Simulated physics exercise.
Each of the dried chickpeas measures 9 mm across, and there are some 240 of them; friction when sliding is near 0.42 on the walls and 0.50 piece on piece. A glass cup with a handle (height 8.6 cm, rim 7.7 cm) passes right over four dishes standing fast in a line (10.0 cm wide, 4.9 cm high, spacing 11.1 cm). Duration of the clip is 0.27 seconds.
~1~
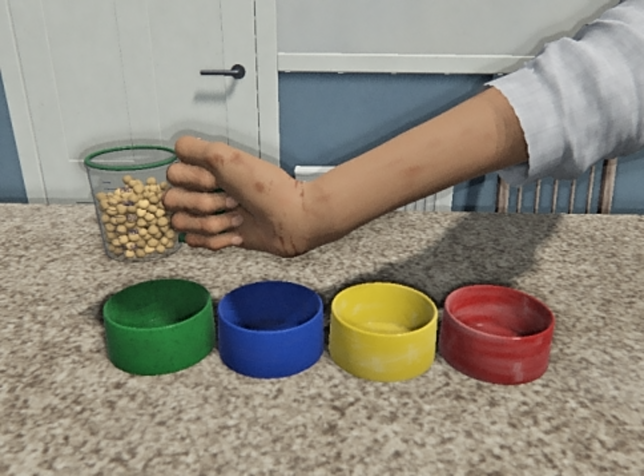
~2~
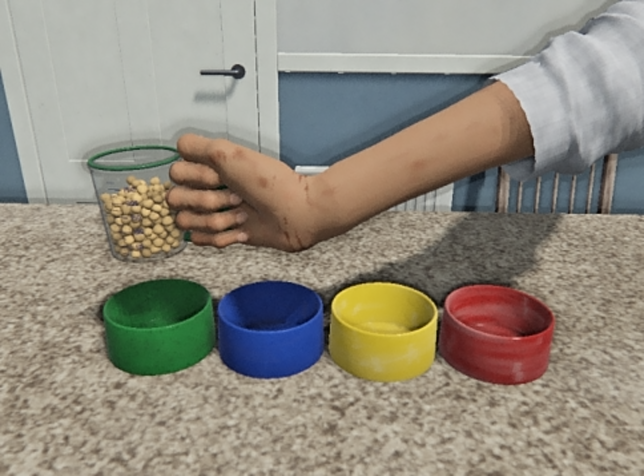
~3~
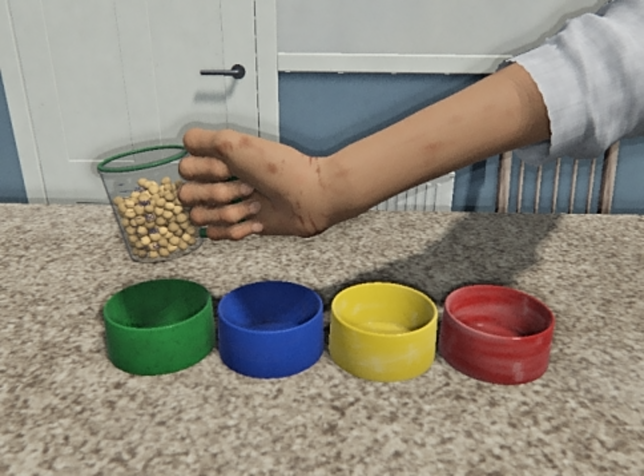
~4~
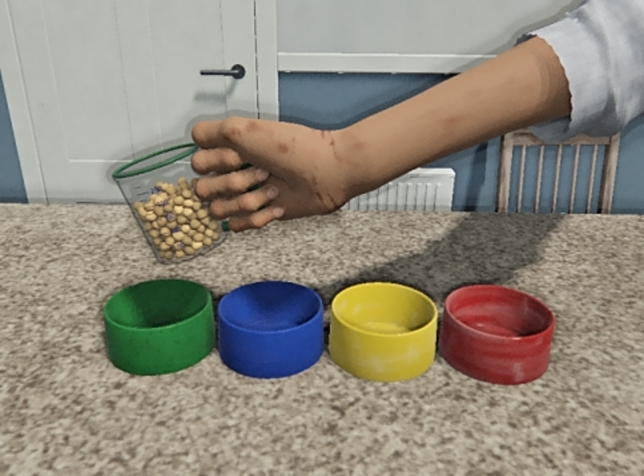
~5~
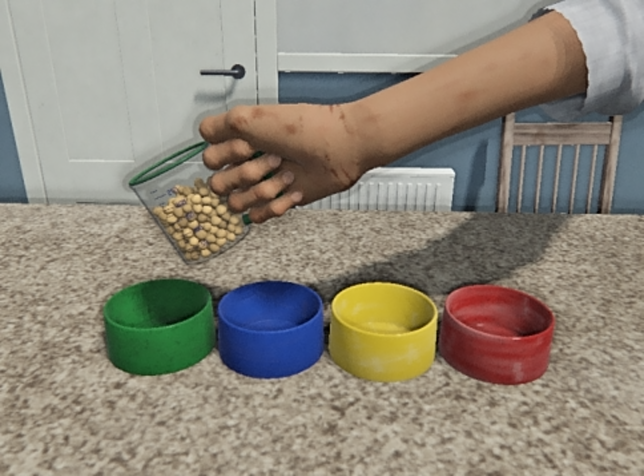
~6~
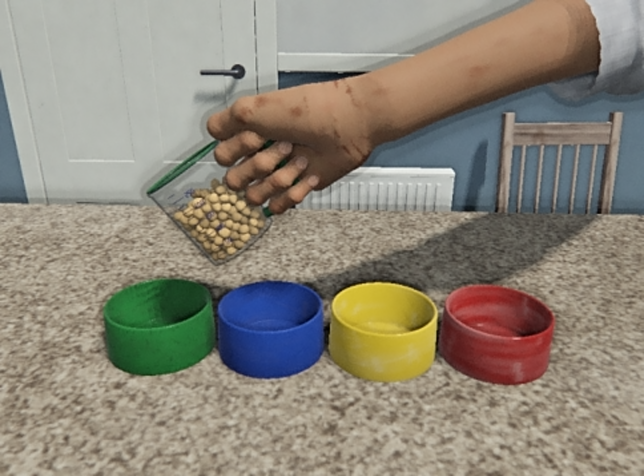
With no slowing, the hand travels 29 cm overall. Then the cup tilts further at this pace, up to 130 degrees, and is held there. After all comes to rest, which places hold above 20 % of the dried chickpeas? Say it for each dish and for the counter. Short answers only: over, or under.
At the end, red: I expect it will get a fifth or less of the pieces; blue: I expect it will get a fifth or less of the pieces; green: I expect it will get a fifth or less of the pieces; yellow: I expect it will get more than a fifth of the pieces; counter: I expect it will get a fifth or less of the pieces.
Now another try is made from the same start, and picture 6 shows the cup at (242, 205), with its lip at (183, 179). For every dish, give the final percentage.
It'd finish with red at 0, blue at 0, green at 0 and yellow at 100.
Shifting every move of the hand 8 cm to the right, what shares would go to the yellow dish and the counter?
Shares in that case - yellow 10 / counter 10.
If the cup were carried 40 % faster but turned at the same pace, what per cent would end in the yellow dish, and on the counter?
Yellow 100, counter 0.
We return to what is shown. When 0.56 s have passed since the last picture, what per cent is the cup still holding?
Close to 70 in a hundred.
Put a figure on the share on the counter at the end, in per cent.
Close to 5 per cent, give or take.
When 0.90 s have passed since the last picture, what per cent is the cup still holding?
It comes out close to 0 per cent.
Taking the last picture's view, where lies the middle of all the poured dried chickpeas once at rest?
Centre at rest: Approx. (385, 333) px.
Then, 0.34 s after the last picture, tilt 90 degrees; cup holds 100 %.
Then, 0.56 s after the last picture, tilt 125 degrees; cup holds 70 %, blue 5 %, yellow 20 %.
Then, 0.90 s after the last picture, tilt 130 degrees; cup holds 0 %, blue 5 %, yellow 95 %.
In the end, red 0 %, blue 5 %, green 0 %, yellow 95 %, counter 5 %.
